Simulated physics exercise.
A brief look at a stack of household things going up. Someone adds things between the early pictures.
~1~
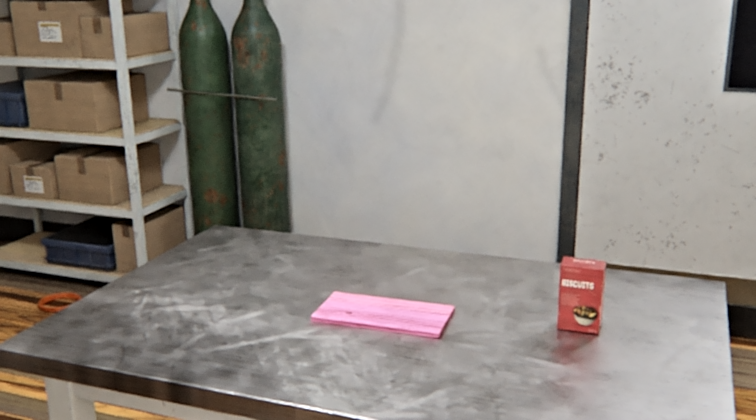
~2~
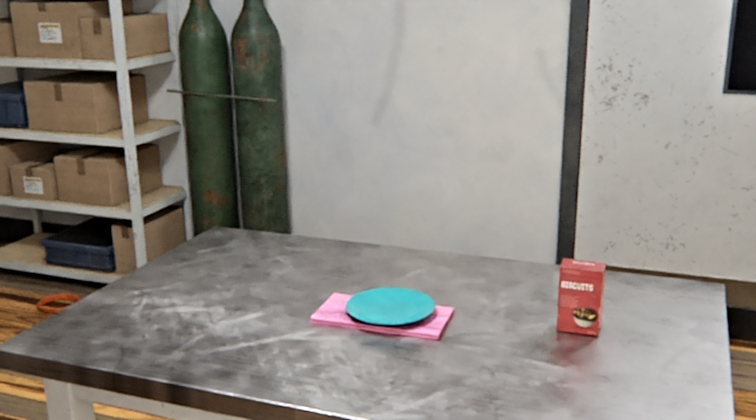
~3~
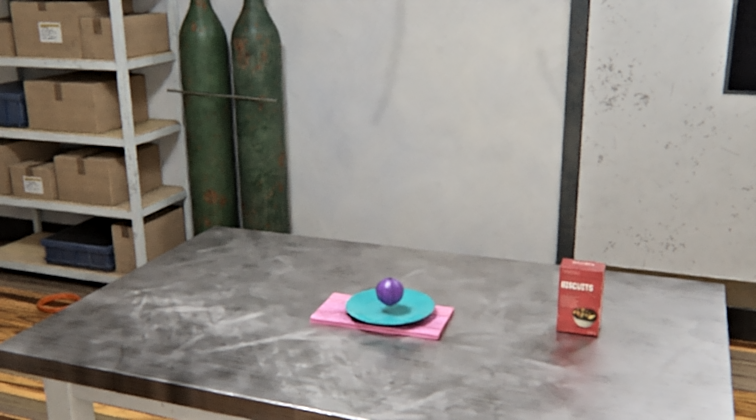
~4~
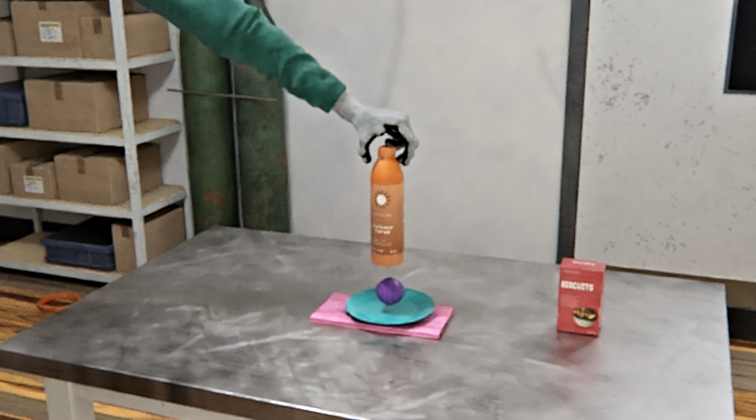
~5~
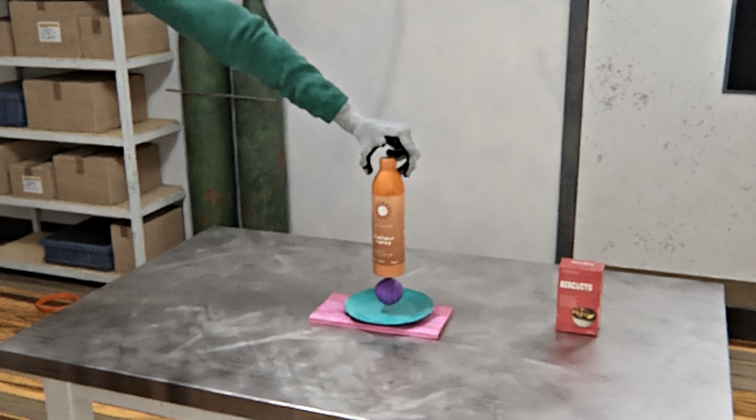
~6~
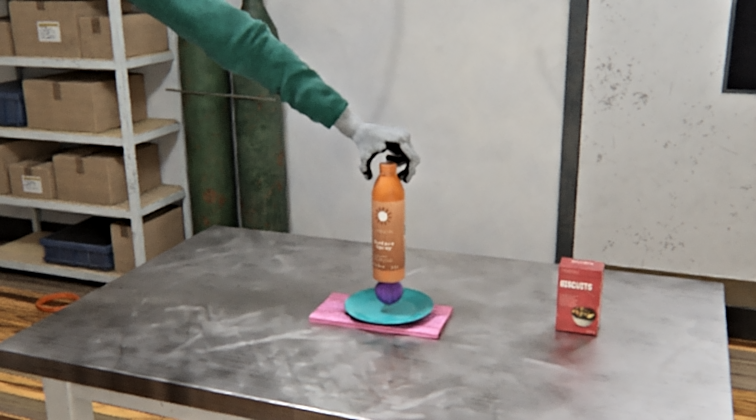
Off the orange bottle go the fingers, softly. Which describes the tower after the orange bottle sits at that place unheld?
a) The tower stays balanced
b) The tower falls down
Option b: The tower falls down.
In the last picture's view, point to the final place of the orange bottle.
End position in the final view: Approximately (319, 322).
Then, 1.40 s later than the last frame, orange bottle tilted by 15° near (378, 227).
Then, 1.60 s later than the last frame, orange bottle now fallen.
Then, 1.70 s later than the last frame, things are still on the move.
Then, 1.90 s later than the last frame, nothing new.
When it is over, fallen, orange bottle; the other 4 as before. End places, in pixels of the last picture, orange bottle near (319, 321). The pile comes apart.
